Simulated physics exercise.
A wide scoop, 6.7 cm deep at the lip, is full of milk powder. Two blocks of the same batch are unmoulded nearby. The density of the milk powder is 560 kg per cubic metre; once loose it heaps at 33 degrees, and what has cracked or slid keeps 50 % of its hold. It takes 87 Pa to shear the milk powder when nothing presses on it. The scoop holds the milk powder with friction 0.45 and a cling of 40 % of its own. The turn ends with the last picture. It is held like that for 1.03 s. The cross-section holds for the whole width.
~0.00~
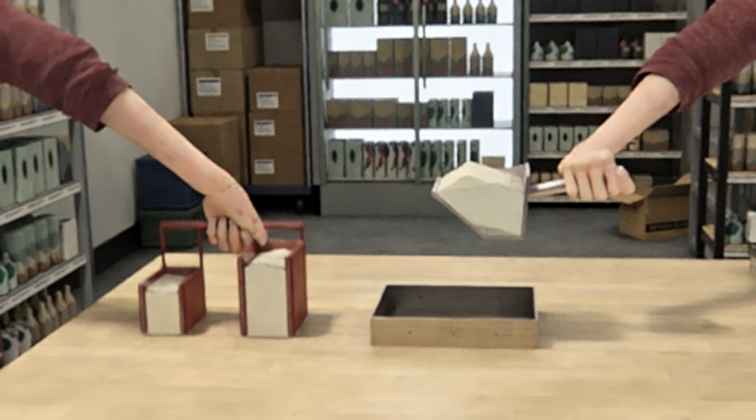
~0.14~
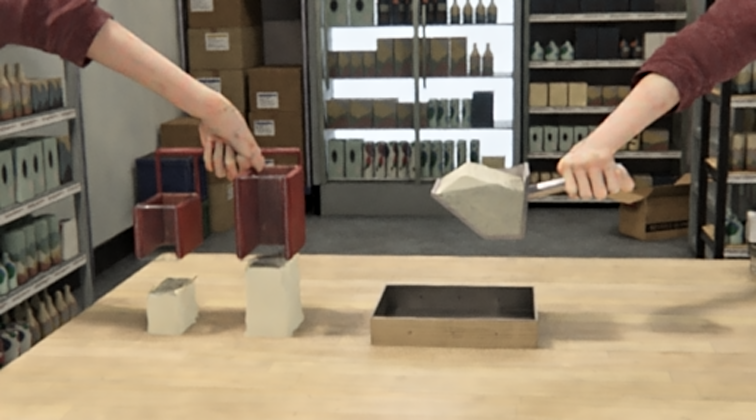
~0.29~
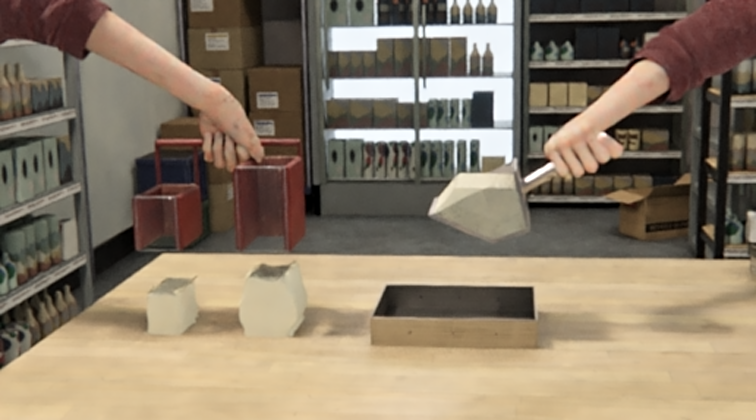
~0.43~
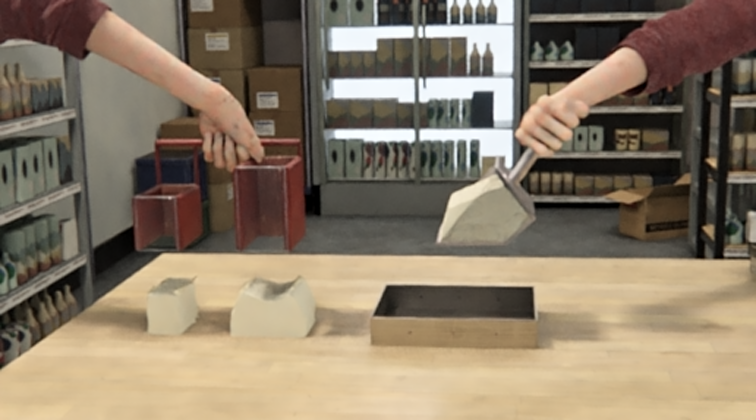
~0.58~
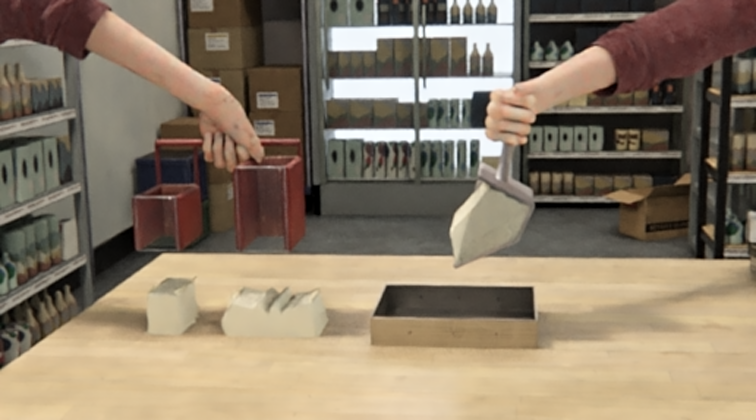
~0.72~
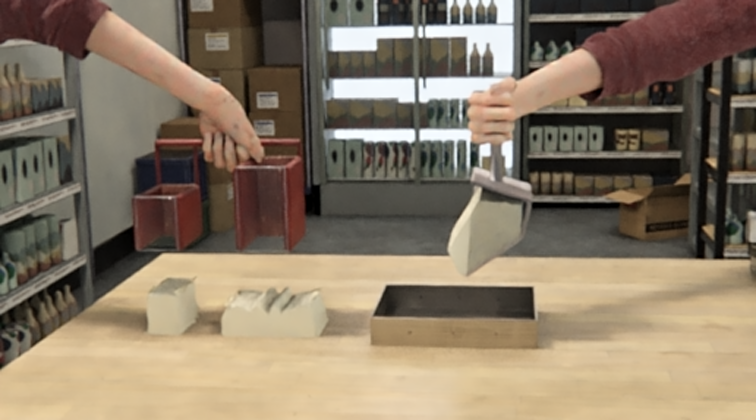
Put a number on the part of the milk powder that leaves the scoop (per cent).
It comes to some 100 %.
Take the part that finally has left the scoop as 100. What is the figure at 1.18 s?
Some 100 per cent.
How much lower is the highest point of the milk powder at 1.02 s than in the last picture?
About 7.0 cm.
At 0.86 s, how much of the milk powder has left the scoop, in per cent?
Near 25 %.
After 0.86 s, the scoop is at 77 degrees and 24 % has left it.
After 1.02 s, the scoop is at 77 degrees and 73 % has left it.
After 1.18 s, the scoop is at 77 degrees and 100 % has left it.
After 1.34 s, the scoop is at 77 degrees and 100 % has left it.
After 1.44 s, at the end, the scoop is at 77 degrees and 100 % has left it.
